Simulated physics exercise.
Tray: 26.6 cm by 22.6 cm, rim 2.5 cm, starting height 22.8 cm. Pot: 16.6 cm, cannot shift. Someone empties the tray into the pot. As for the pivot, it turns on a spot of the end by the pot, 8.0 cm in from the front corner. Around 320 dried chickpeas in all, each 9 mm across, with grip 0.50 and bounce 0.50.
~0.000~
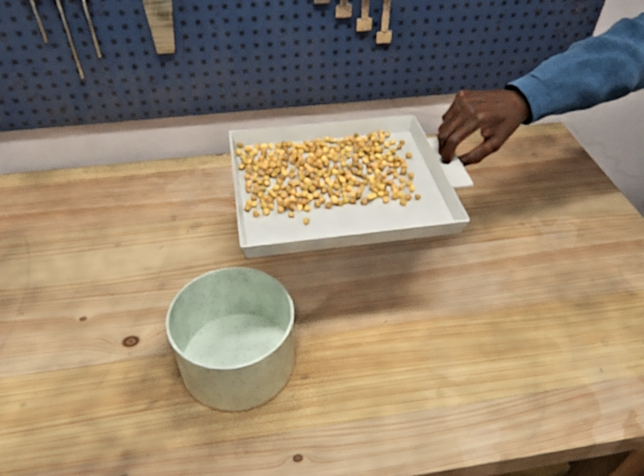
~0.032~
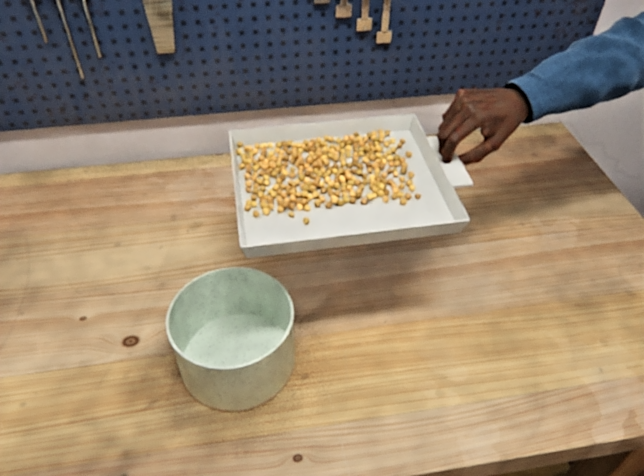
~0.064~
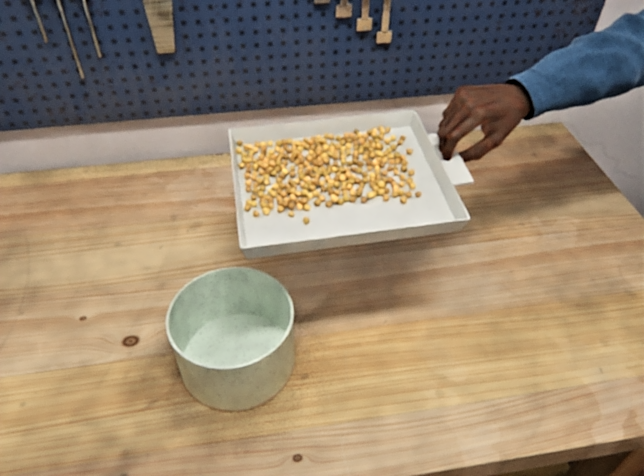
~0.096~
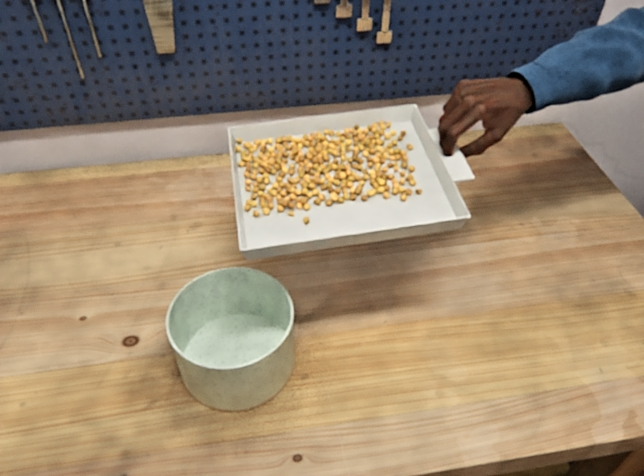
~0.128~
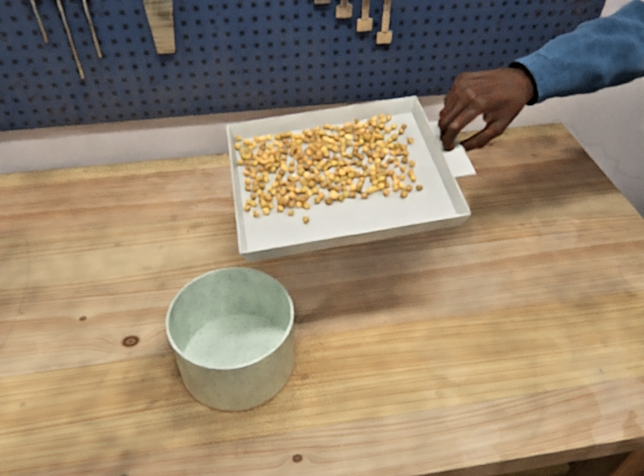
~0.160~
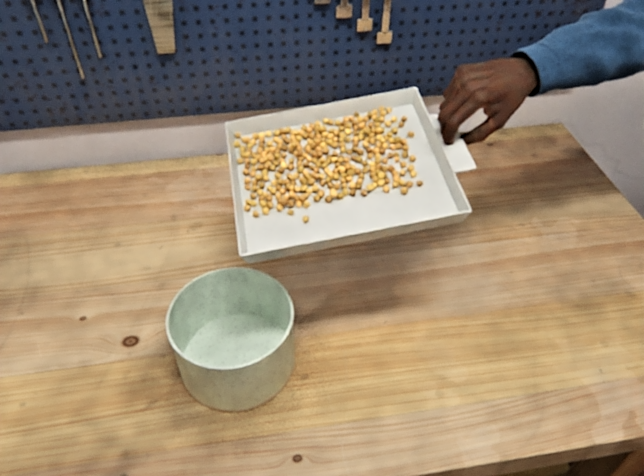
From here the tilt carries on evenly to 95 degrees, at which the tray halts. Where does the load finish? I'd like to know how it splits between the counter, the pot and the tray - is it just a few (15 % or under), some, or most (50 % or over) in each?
Counter: Just a few; pot: Most; left on the tray: Just a few.
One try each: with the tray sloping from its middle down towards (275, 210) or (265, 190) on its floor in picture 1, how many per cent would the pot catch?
Roughly 85 per cent on the first try and 25 per cent on the second.
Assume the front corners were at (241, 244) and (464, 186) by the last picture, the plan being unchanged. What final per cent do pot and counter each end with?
Pot 45; counter 55.
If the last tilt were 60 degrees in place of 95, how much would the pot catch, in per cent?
The pot would get around 15 per cent.
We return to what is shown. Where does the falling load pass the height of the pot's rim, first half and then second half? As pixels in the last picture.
I'd mark about (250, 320) for the first half, then (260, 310) for the second.
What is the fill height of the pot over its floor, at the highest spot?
Height: Approx. 2.5 cm.
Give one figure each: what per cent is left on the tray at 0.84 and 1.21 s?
First 85, then 15.
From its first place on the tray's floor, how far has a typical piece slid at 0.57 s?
9 cm.
After 0.57 s, tilt 52 degrees; the tray holds 100 %, the pot 0 %.
After 0.84 s, tilt 79 degrees; the tray holds 85 %, the pot 10 %.
After 1.21 s, tilt 95 degrees; the tray holds 15 %, the pot 80 %.
In the end, at 2.3 s, counter 5 %, pot 95 %, tray 0 %.
